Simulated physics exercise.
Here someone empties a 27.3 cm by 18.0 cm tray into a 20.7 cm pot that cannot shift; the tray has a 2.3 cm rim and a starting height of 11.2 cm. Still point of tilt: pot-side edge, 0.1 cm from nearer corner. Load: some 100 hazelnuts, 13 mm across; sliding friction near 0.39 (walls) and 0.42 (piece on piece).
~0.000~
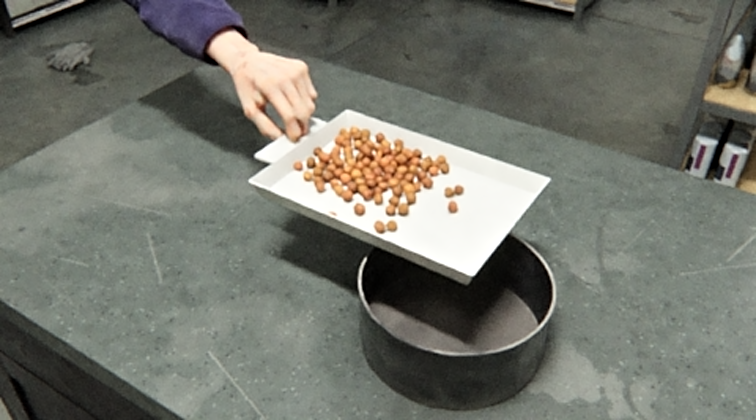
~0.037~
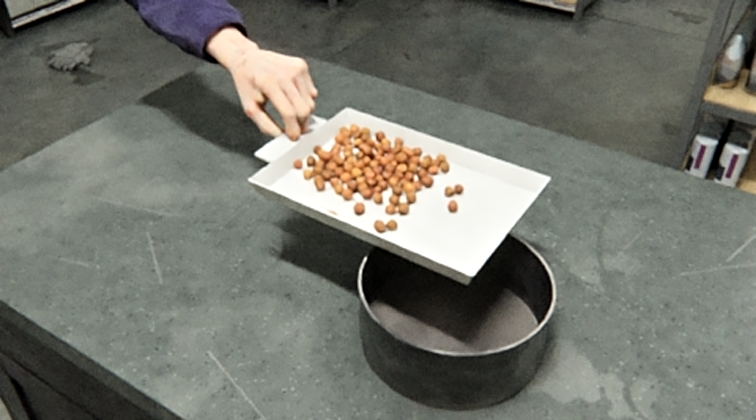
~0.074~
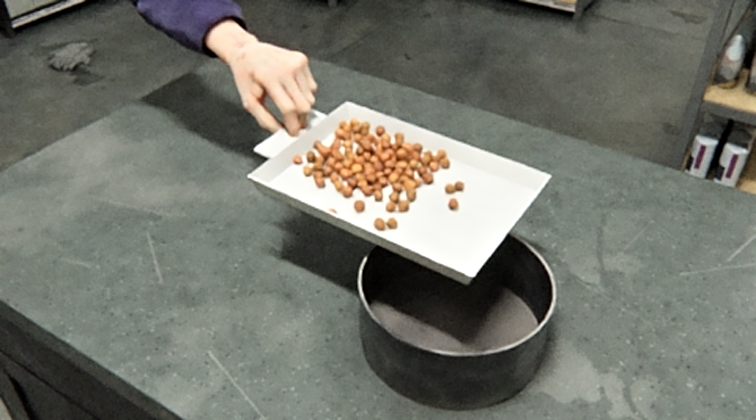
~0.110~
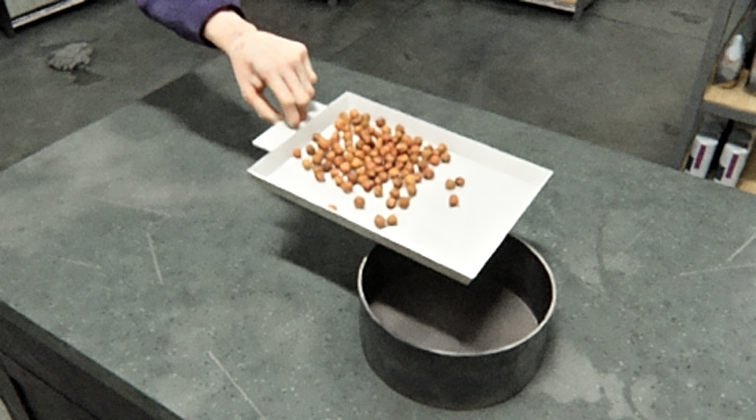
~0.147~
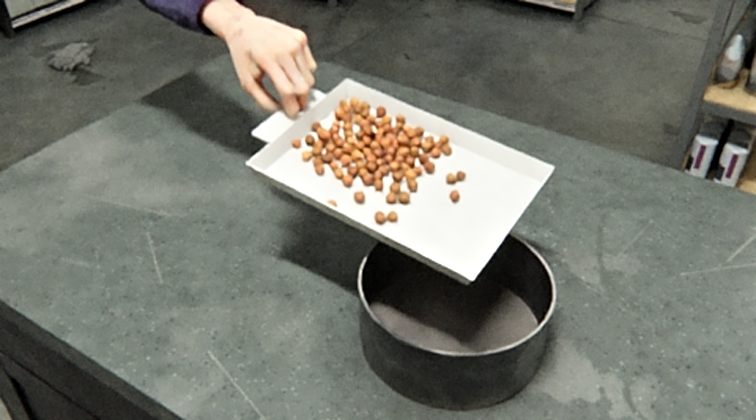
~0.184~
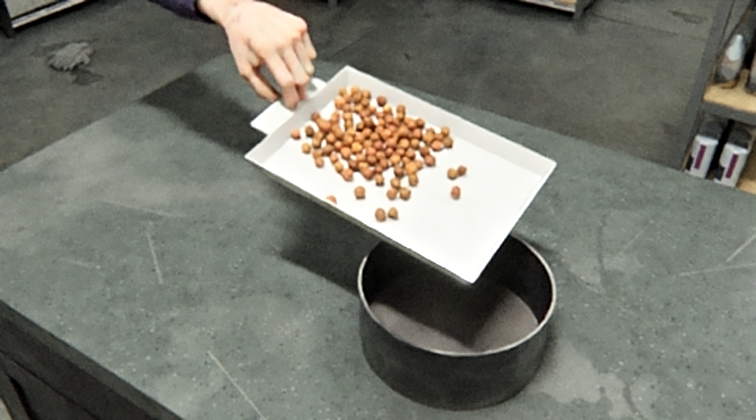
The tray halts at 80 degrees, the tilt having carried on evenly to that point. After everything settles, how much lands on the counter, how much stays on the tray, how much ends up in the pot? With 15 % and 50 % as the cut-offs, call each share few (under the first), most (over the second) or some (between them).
My estimate: Counter: Some, tray: Few, pot: Most.
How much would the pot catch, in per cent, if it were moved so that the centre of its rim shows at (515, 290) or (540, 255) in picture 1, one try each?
First try about 65 per cent, second try about 0 per cent.
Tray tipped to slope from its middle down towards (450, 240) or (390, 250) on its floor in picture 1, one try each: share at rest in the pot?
First try: Around 70 percent; second try: Around 80 percent.
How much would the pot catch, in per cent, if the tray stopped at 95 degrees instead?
The pot would get around 75 per cent.
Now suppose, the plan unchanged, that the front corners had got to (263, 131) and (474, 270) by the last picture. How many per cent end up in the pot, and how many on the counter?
That works out as pot 40 and counter 60.
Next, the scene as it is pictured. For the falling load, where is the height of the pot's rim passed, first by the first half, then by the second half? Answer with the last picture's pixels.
(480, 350) first, (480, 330) later, roughly.
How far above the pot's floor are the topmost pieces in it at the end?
Some 2.5 cm.
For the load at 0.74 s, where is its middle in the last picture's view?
At that moment the load's centre is around (462, 279).
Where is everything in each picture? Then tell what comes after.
The first picture shows tray tilt 0 degrees, front corners at (259, 180) and (469, 267); middle of the pieces at (375, 166); pot at (456, 279).
The second picture shows tray tilt 1 degrees, front corners at (259, 178) and (469, 267); middle of the pieces at (375, 165).
The third picture shows tray tilt 2 degrees, front corners at (258, 175) and (469, 268); middle of the pieces at (375, 161).
The fourth picture shows tray tilt 5 degrees, front corners at (257, 169) and (469, 269), lowest corner right front; middle of the pieces at (375, 154).
The fifth picture shows tray tilt 9 degrees, front corners at (256, 162) and (470, 270), lowest corner right front; middle of the pieces at (375, 146).
The sixth picture shows tray tilt 12 degrees, front corners at (256, 155) and (470, 271), lowest corner right front; middle of the pieces at (376, 138); pot at (456, 279). Its pace works out near 100 degrees a second.
After 0.52 s, tilt 46 degrees; the tray holds 100 %, the pot 0 %.
Then, at 0.74 s, tilt 67 degrees; the tray holds 60 %, the pot 10 %.
Then, at 1.08 s, tilt 80 degrees; the tray holds 10 %, the pot 65 %.
By 2.0 s all is still; counter 25 %, tray 0 %, pot 75 %.
